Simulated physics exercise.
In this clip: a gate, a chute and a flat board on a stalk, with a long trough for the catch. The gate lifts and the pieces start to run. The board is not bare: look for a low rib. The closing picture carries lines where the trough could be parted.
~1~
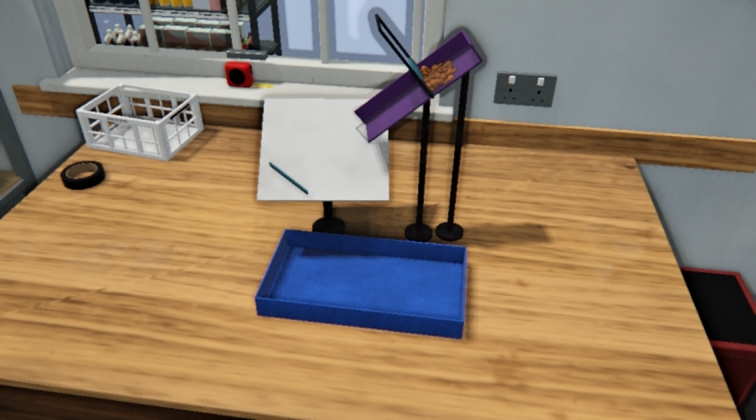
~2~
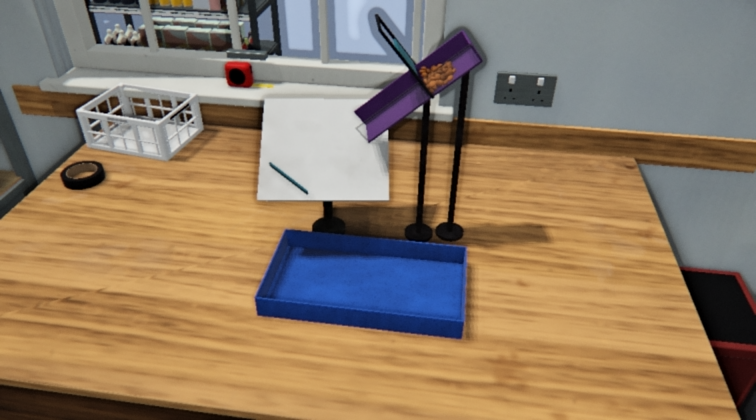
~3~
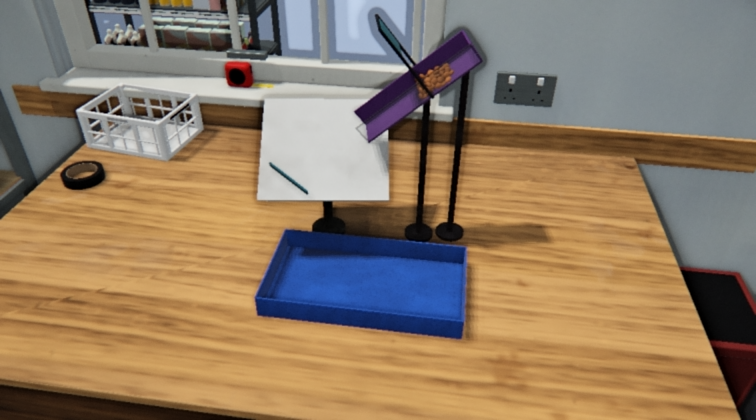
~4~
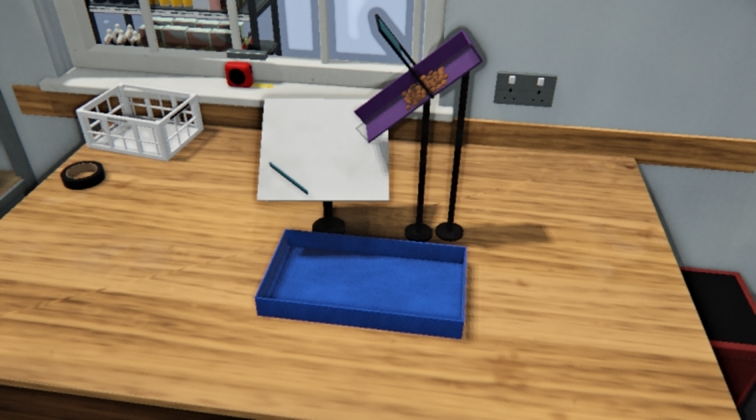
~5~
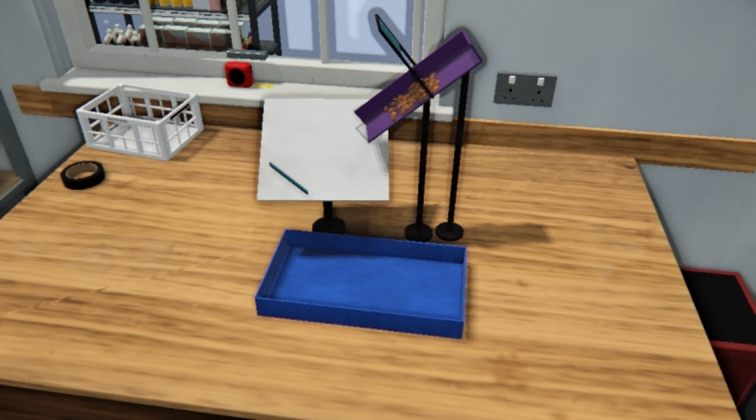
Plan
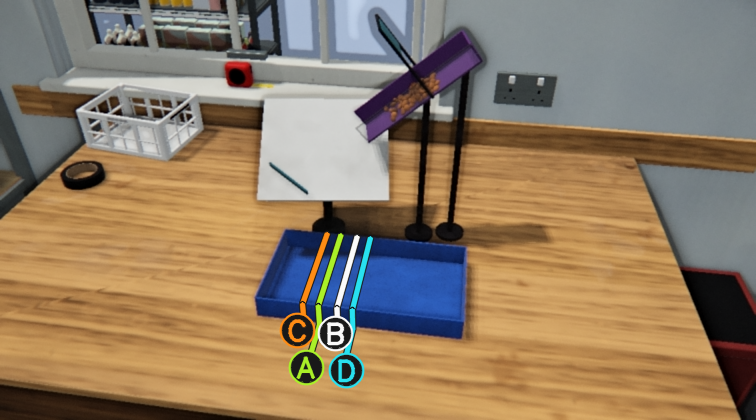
A purple sloping chute held a clump of small orange-brown pieces, and once its gate lifted, they slid down to the left, spreading out above a tilted white board and an empty blue trough.
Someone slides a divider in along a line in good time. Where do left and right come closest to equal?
Take C.
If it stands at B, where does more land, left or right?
The left side.
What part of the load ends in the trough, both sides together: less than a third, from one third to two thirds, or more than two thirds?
About that: More than two thirds.
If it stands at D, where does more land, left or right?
More lands on the left.
On the marked copy, line A crosses the front rim at (318, 305); line B crosses the front rim at (337, 307); line C crosses the front rim at (302, 303); line D crosses the front rim at (352, 309).
With A, of what is caught, most on the left of the divider, a small part on the right.
With B, of what is caught, nearly all on the left of the divider, a small part on the right.
With C, of what is caught, about half on the left of the divider, about half on the right.
With D, of what is caught, nearly all on the left of the divider, a stray few on the right.
